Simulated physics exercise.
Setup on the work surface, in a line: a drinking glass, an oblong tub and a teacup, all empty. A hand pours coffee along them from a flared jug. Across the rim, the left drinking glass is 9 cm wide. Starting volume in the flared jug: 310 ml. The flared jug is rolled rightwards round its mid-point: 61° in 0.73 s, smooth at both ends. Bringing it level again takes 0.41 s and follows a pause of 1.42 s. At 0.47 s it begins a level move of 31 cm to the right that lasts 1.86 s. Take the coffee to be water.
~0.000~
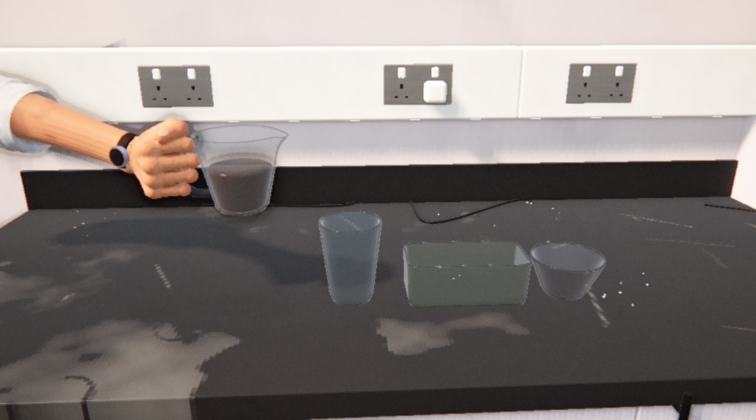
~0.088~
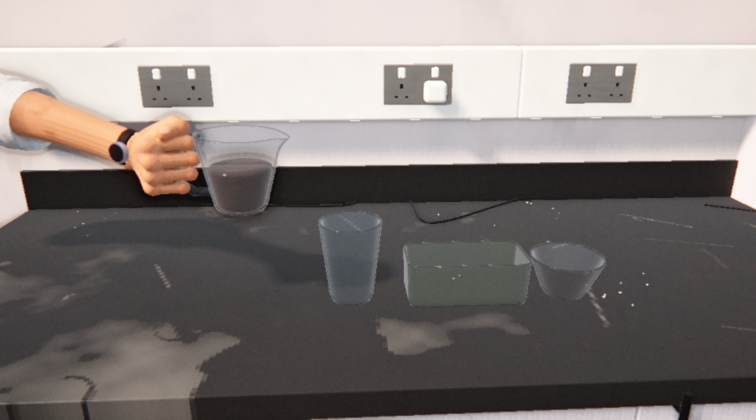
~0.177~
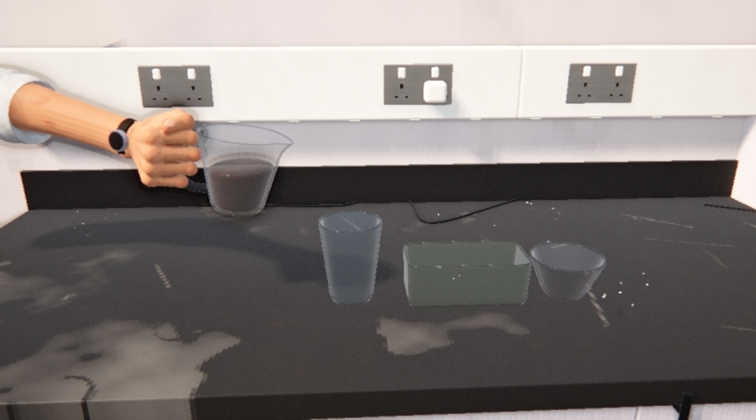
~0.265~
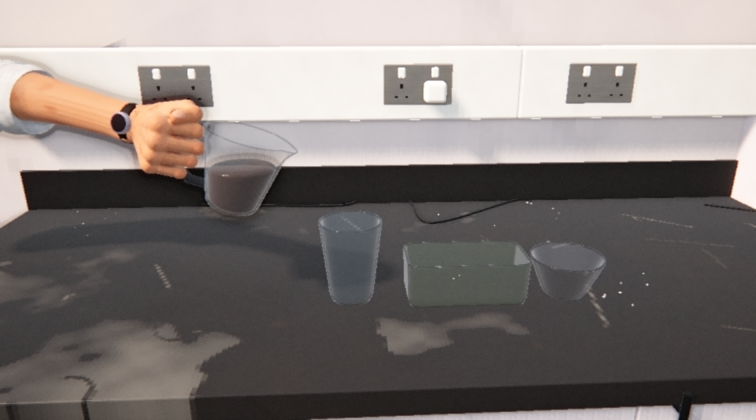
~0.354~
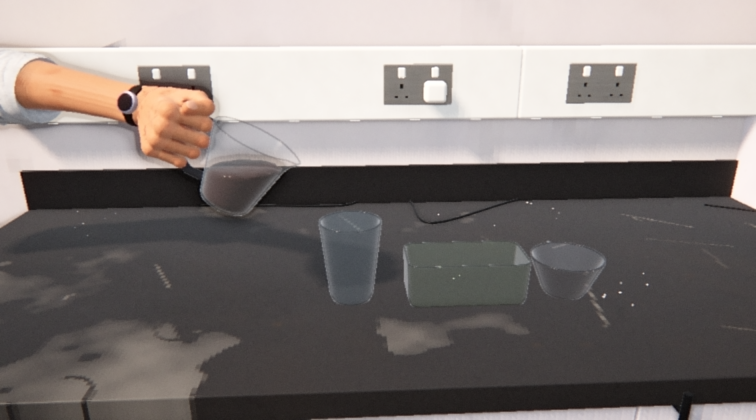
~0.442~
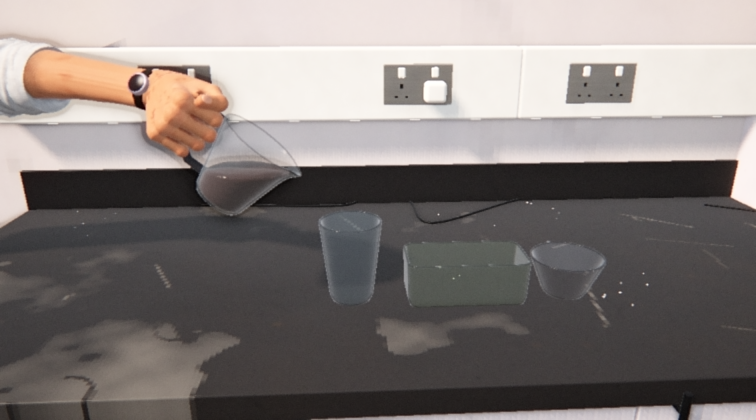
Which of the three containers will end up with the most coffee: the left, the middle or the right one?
The left one.
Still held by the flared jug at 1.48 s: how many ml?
Roughly 140 ml is still in there.
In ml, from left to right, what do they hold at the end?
Roughly 120 ml, 80 ml and 0 ml, from left to right.
Then, 1.04 s in, the tilt is 61° and from the left they hold 105 ml, 0 ml, 0 ml, the flared jug 185 ml, and 5 ml is on the work surface.
Then, 1.48 s in, the tilt is 61° and from the left they hold 125 ml, 30 ml, 0 ml, the flared jug 140 ml, and 10 ml is on the work surface.
Then, 1.94 s in, the tilt is 61° and from the left they hold 125 ml, 60 ml, 0 ml, the flared jug 105 ml, and 15 ml is on the work surface.
Then, 2.44 s in, the tilt is 13° and from the left they hold 125 ml, 75 ml, 0 ml, the flared jug 90 ml, and 15 ml is on the work surface.
Finally, from the left they hold 125 ml, 75 ml, 0 ml, the flared jug 90 ml, and 20 ml is on the work surface.
